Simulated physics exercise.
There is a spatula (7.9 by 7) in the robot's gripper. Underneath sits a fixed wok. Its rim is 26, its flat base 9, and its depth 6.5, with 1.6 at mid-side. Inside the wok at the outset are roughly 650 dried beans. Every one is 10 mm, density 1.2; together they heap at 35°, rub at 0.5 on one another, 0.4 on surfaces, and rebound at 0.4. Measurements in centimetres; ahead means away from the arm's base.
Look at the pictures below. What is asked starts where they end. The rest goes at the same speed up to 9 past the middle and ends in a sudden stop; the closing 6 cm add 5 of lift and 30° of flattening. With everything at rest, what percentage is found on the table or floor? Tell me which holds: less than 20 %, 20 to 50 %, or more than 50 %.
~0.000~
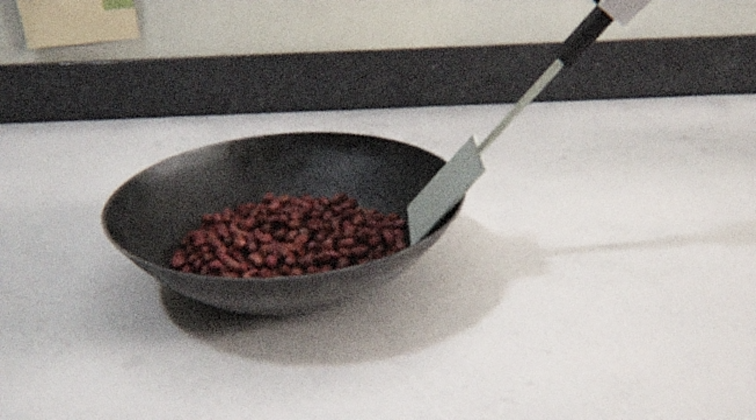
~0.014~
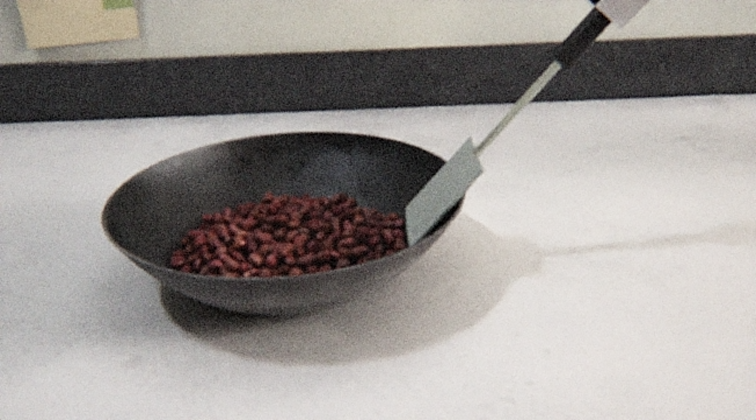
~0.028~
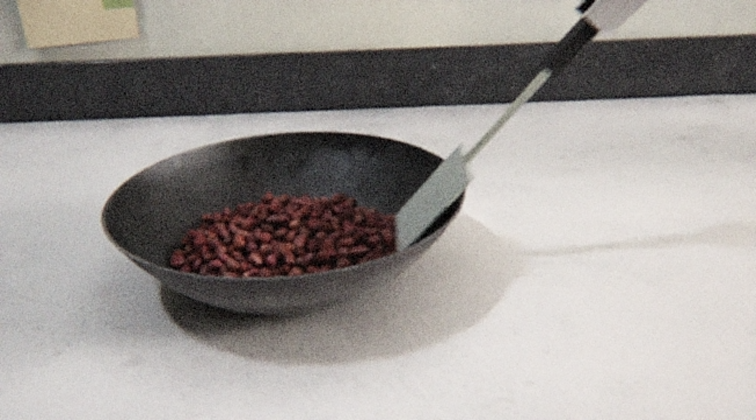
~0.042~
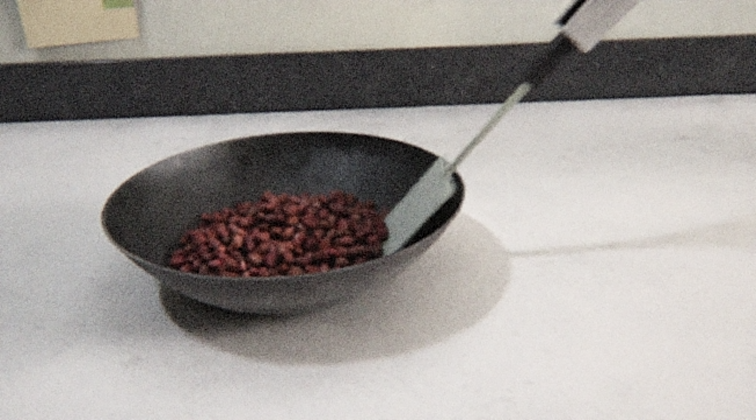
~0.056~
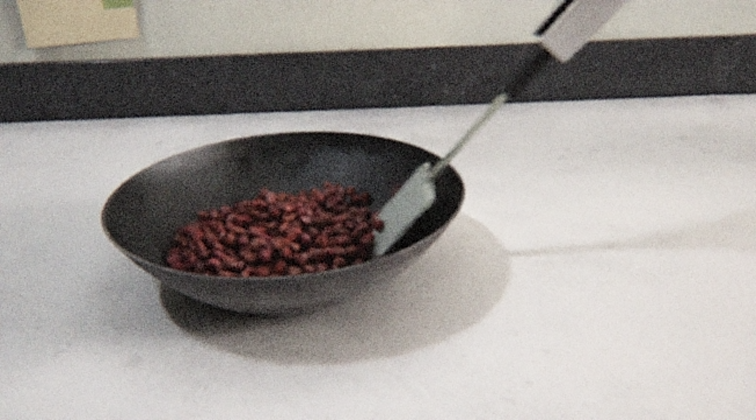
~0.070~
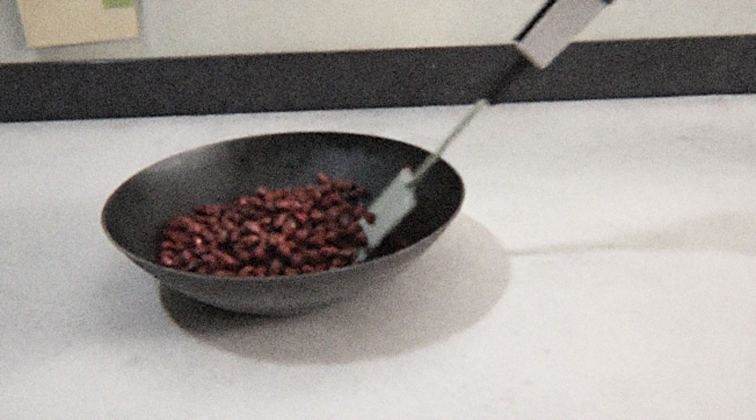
20 to 50 % holds.
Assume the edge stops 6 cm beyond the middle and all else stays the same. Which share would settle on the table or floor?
15 %, roughly.
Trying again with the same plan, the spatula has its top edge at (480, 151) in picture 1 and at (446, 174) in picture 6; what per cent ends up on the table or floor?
It comes to something like 10 %, give or take.
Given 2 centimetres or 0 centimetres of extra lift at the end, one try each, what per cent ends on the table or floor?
Roughly 35 % and then 25 %.
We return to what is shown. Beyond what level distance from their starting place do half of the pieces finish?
Somewhere near 5 centimetres, I reckon.
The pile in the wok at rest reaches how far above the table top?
Height at rest: Roughly 6.0 cm.
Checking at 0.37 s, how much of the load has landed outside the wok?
10 %.
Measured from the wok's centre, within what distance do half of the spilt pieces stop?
Some 34 centimetres.
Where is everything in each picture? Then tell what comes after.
Spatula top edge at (480, 151), sloping 49°; upper third of the load around (290, 237), from x 180 to 400, top at y 200; 649 in the wok, in the first picture.
Spatula top edge at (478, 152), sloping 49°; upper third of the load around (290, 236), from x 180 to 400, top at y 200, in the second picture.
Spatula top edge at (467, 160), sloping 49°; upper third of the load around (290, 236), from x 180 to 400, top at y 200, in the third picture.
Spatula top edge at (448, 172), sloping 49°; upper third of the load around (289, 234), from x 175 to 395, top at y 195, in the fourth picture.
Spatula top edge at (428, 181), sloping 49°; upper third of the load around (286, 233), from x 175 to 400, top at y 190, in the fifth picture.
Spatula top edge at (409, 186), sloping 49°; upper third of the load around (279, 231), from x 165 to 405, top at y 175; 649 in the wok, in the sixth picture.
By 0.11 s, sloping 49°, highest piece 8 above the table; 648 in the wok, 1 on the blade or in flight.
By 0.15 s, sloping 40°, highest piece 10 above the table; 648 in the wok, 1 on the blade or in flight.
By 0.37 s, sloping 19°, highest piece 22 above the table; 459 in the wok, 58 on the table or floor, 132 on the blade or in flight.
By 1.42 s, sloping 19°, highest piece 5 above the table; 459 in the wok, 190 on the table or floor.
Final count, 459 in the wok, 190 on the table or floor. That is 29 % on the table or floor.
